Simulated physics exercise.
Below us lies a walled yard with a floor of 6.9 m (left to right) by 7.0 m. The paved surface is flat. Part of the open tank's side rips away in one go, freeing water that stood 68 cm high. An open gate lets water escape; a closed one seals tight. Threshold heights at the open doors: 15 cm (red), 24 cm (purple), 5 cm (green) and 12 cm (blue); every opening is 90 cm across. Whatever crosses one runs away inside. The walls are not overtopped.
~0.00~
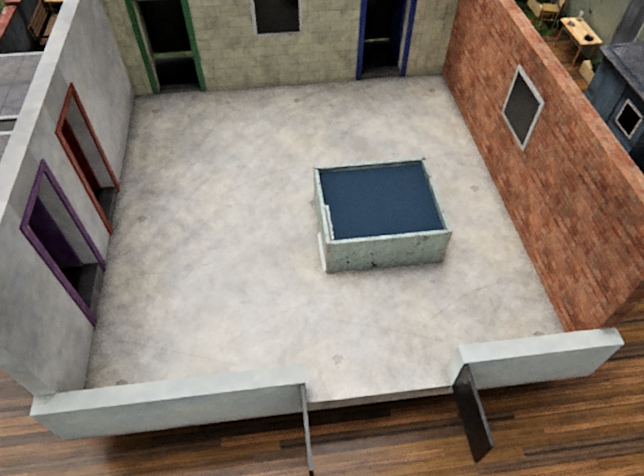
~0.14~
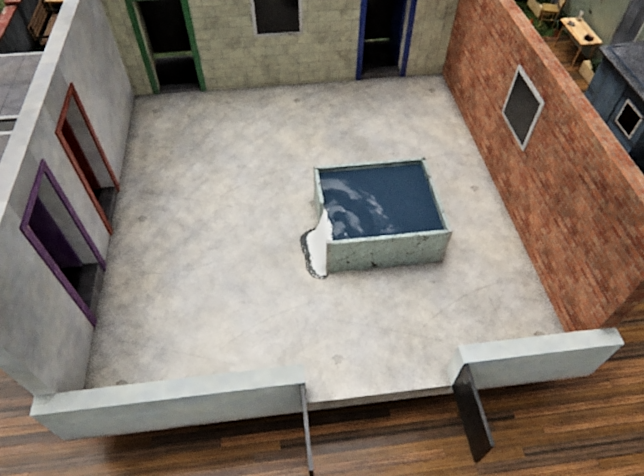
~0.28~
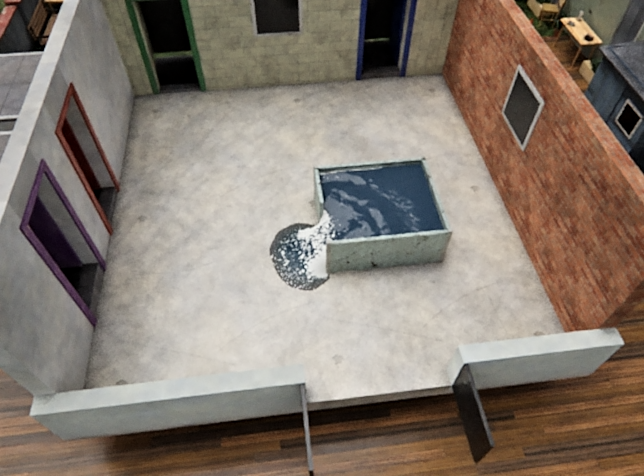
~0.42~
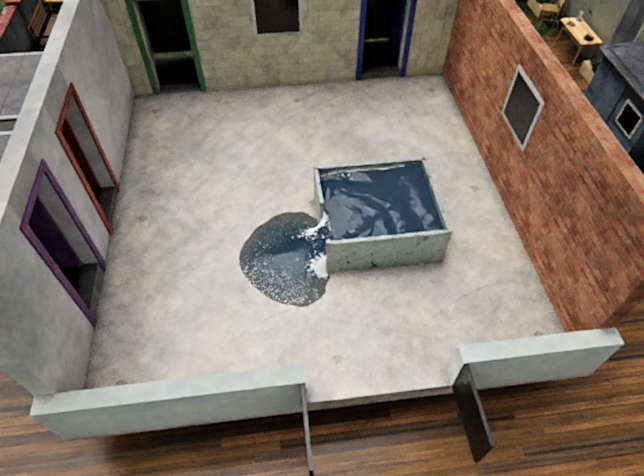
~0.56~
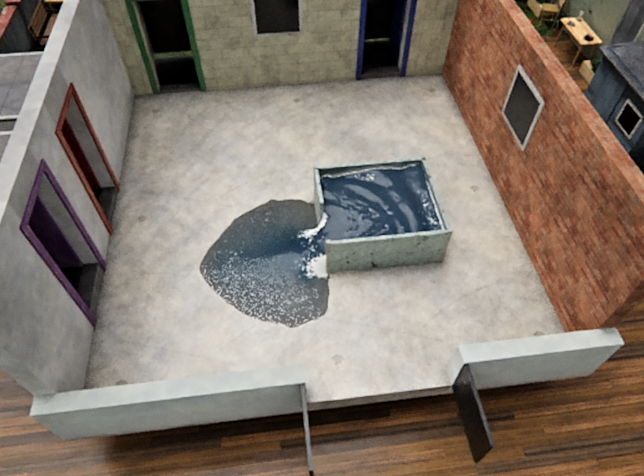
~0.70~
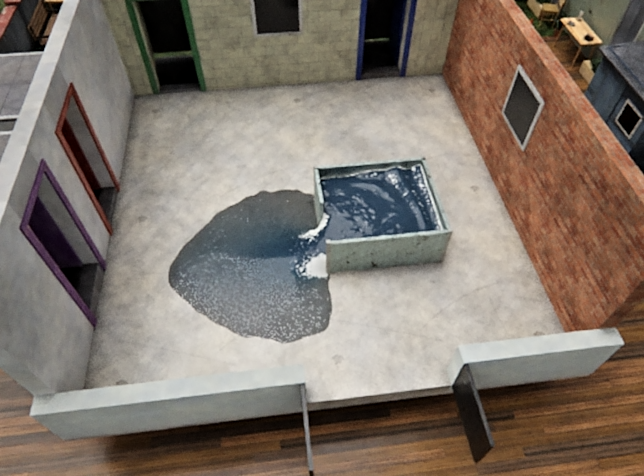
Water pouring from the broken left side of an open tank, spreading leftward in a widening dark pool across a walled yard.
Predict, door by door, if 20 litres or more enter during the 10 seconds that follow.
The water let in: At the red door it keeps below the limit; at the purple door it does not reach the limit; at the green door it passes the limit; at the blue door it keeps below the limit.
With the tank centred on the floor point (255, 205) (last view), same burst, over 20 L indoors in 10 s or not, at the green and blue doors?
Then: Green above, blue not over.
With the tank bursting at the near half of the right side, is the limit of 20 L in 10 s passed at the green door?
Then: Green under.
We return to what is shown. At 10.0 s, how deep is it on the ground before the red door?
Some 6.0 cm.
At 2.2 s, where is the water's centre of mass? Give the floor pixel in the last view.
Around (276, 256).
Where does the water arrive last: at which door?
Last comes the blue one.
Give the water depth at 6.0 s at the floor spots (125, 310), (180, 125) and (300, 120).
In that order: 8, 4 and 0 cm.
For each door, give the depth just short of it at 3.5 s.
In cm: Red 11, purple 17, green 2, blue 0.
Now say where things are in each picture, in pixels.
The first picture shows still water, 68 cm deep, in the open tank at (379, 201).
In the second picture, water pours out at (327, 240) and has run 0.5 m, to (316, 274); typically 10 cm deep outside, 68 cm at the open tank's back.
In the third picture, water pours out at (326, 243) and has run 0.9 m, to (276, 245); typically 10 cm deep outside, 68 cm at the open tank's back.
In the fourth picture, the front is at (244, 260), 1.4 m from the gap at (326, 243); 1.7 m2 of floor is under water; 68 cm left at the back of the open tank.
In the fifth picture, water pours out at (326, 243) and has run 2.0 m, to (207, 270); typically 5 cm deep outside, 61 cm at the open tank's back.
In the sixth picture, the front is at (176, 282), 2.5 m from the gap at (326, 243); 4.5 m2 of floor is under water; 58 cm left at the back of the open tank.
After 1.4 s water covers 25 % of the floor and is deepest (34 cm) near (317, 256); red door not reached, purple door 19 cm at the sill, 0 L in, green door not reached, blue door not reached.
After 2.2 s water covers 30 % of the floor and is deepest (36 cm) near (96, 398); red door 18 cm at the sill, 0 L in, purple door 23 cm at the sill, 0 L in, green door not reached, blue door not reached.
After 3.5 s water covers 35 % of the floor and is deepest (20 cm) near (317, 256); red door 11 cm at the sill, 4 L in, purple door 17 cm at the sill, 0 L in, green door not reached, blue door not reached.
After 6.0 s water covers 55 % of the floor and is deepest (12 cm) near (218, 294); red door 10 cm at the sill, 4 L in, purple door 9 cm at the sill, 0 L in, green door 9 cm at the sill, 25 L in, blue door not reached.
After 10.0 s water covers 80 % of the floor and is deepest (9 cm) near (131, 119); red door 6 cm at the sill, 4 L in, purple door 6 cm at the sill, 0 L in, green door 9 cm at the sill, 83 L in, blue door 3 cm at the sill, 0 L in.
